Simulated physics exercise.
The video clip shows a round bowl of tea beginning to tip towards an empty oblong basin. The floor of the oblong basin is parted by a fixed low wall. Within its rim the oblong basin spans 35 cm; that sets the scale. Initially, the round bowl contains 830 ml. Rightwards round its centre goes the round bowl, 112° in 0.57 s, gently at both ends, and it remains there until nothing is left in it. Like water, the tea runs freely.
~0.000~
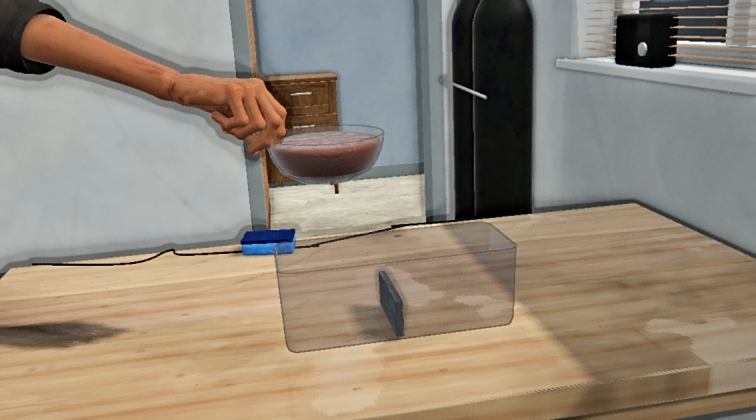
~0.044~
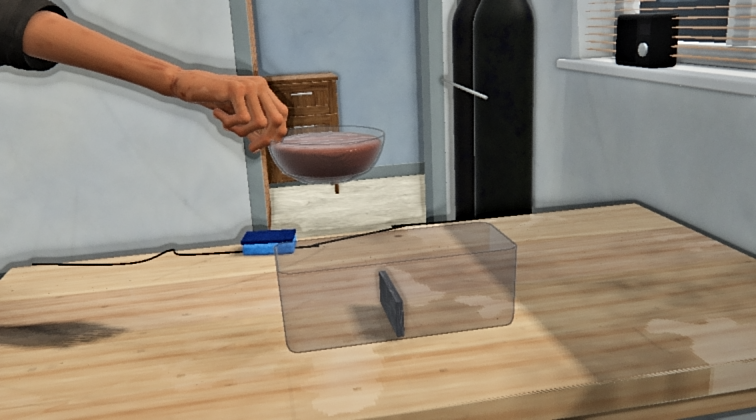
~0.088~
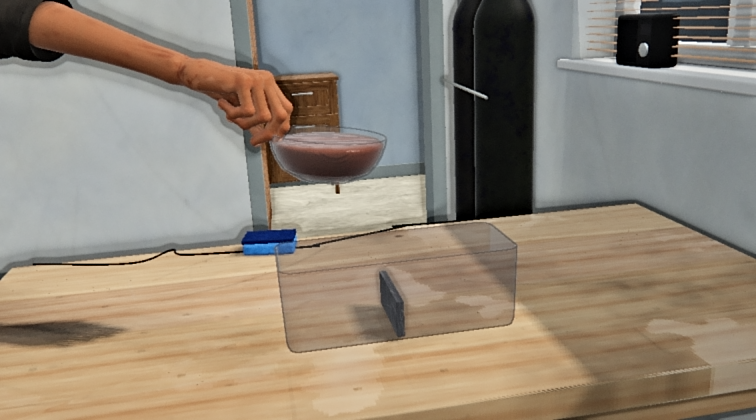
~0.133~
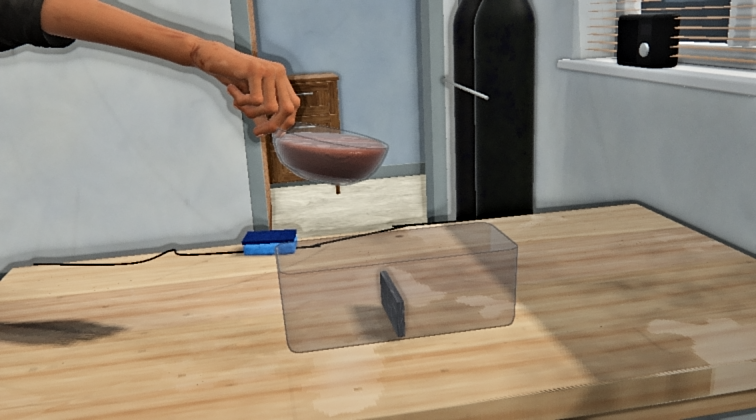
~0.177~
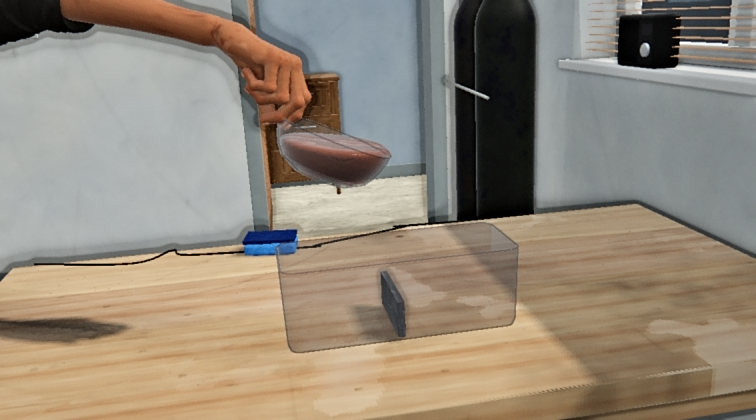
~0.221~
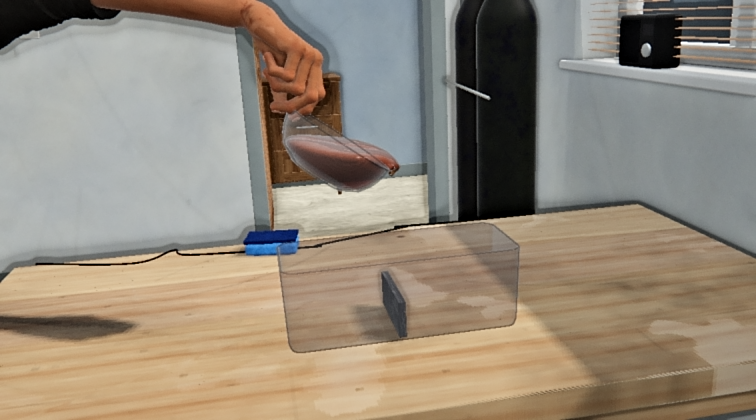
Hand tilting a round glass bowl of reddish-brown tea rightwards above a clear oblong basin with a small upright wall inside.
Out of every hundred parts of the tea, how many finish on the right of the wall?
About 79 in every hundred.
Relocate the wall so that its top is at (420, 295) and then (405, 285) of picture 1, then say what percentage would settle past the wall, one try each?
40 then 60 %.
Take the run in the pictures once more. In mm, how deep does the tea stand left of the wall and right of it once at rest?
On the left it stands about 6 mm, on the right about 28 mm.
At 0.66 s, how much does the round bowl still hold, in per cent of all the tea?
Around 0 percent of it.
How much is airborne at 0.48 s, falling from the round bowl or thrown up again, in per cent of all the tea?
Close to 32 per cent, I'd say.
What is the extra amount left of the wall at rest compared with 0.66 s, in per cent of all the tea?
Close to 3% of the whole.
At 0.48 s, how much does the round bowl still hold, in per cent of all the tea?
About 2 percent.
Then, 0.48 s in, the tilt is 105° and 2 per cent is still to pour, 0 is left of the wall and 65 right of it.
Then, 0.66 s in, the tilt is 112° and 0 per cent is still to pour, 13 is left of the wall and 73 right of it.
Then, 0.86 s in, the tilt is 112° and 0 per cent is still to pour, 15 is left of the wall and 79 right of it.
Then, 1.07 s in, the tilt is 112° and 0 per cent is still to pour, 16 is left of the wall and 79 right of it.
Finally, 16 per cent lies left of the wall, 79 right of it and 5 outside.
